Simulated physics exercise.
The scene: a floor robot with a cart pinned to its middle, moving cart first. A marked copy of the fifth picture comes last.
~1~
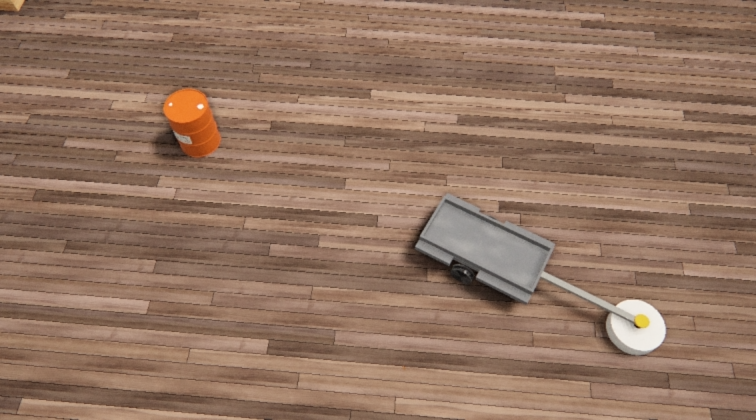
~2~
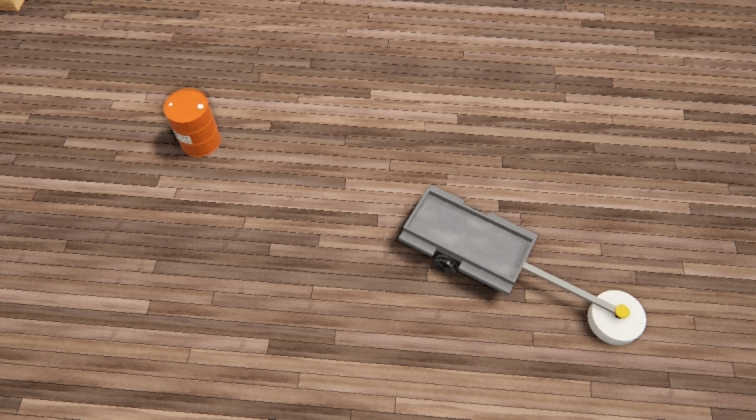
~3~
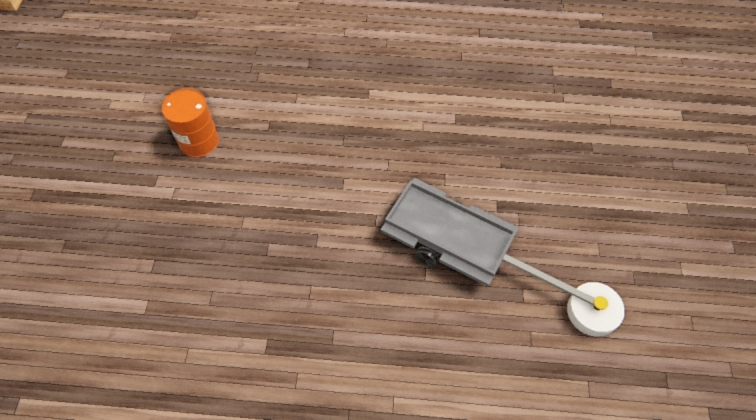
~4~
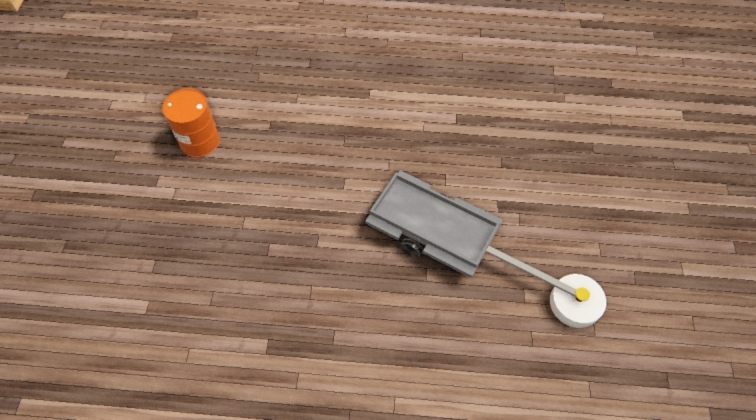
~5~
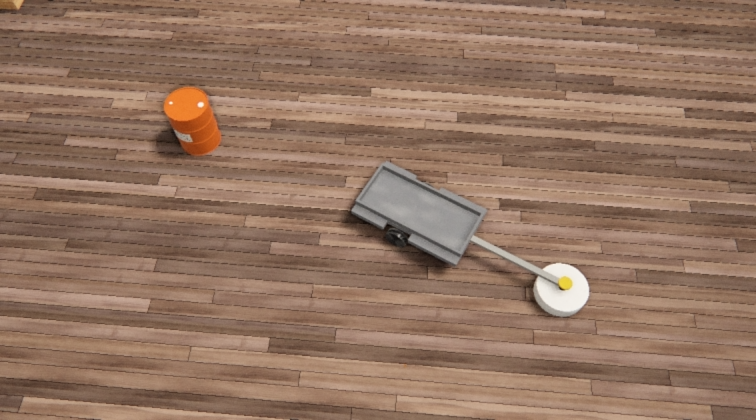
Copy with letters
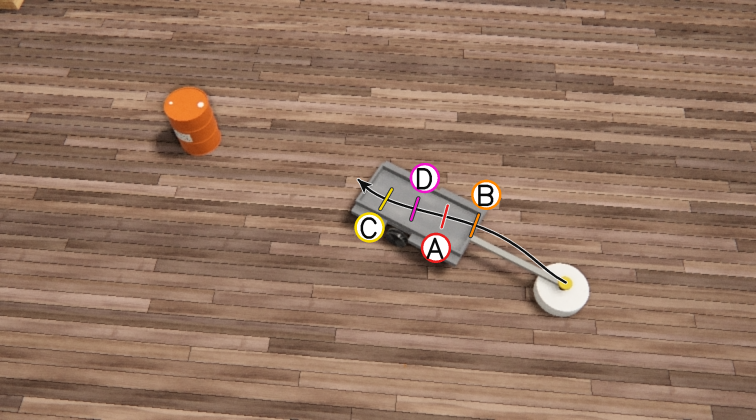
A grey cart, joined by a thin bar to a round white robot with a yellow center, moves steadily up and to the left across a wooden floor, cart first, while an orange drum stands still at upper left.
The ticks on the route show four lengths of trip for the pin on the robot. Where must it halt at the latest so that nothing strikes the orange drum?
Up to mark D.
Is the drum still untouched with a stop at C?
For that mark, no.
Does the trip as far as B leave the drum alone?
For that mark, yes.
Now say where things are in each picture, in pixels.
In the first picture, grey cart (485, 245); orange drum (200, 141); robot (637, 326).
In the second picture, robot (618, 316); grey cart (469, 236); orange drum (200, 141).
In the third picture, robot (597, 308); grey cart (450, 228); orange drum (199, 141).
In the fourth picture, robot (579, 299); grey cart (434, 220); orange drum (199, 141).
In the fifth picture, robot (562, 288); grey cart (419, 210); orange drum (201, 139).
On the marked copy, A at (445, 216); B at (475, 225); C at (386, 199); D at (415, 209); the route from (566, 283) via (457, 220) to (359, 180).
With D. Early on, robot (512, 251), cart (370, 187).
Further on, robot (461, 228), cart (322, 169).
At the end, robot (414, 215), cart (281, 153); nothing has been touched.
As for the rest, A is safe but short; B is safe but short; C is too far, the drum has been hit.
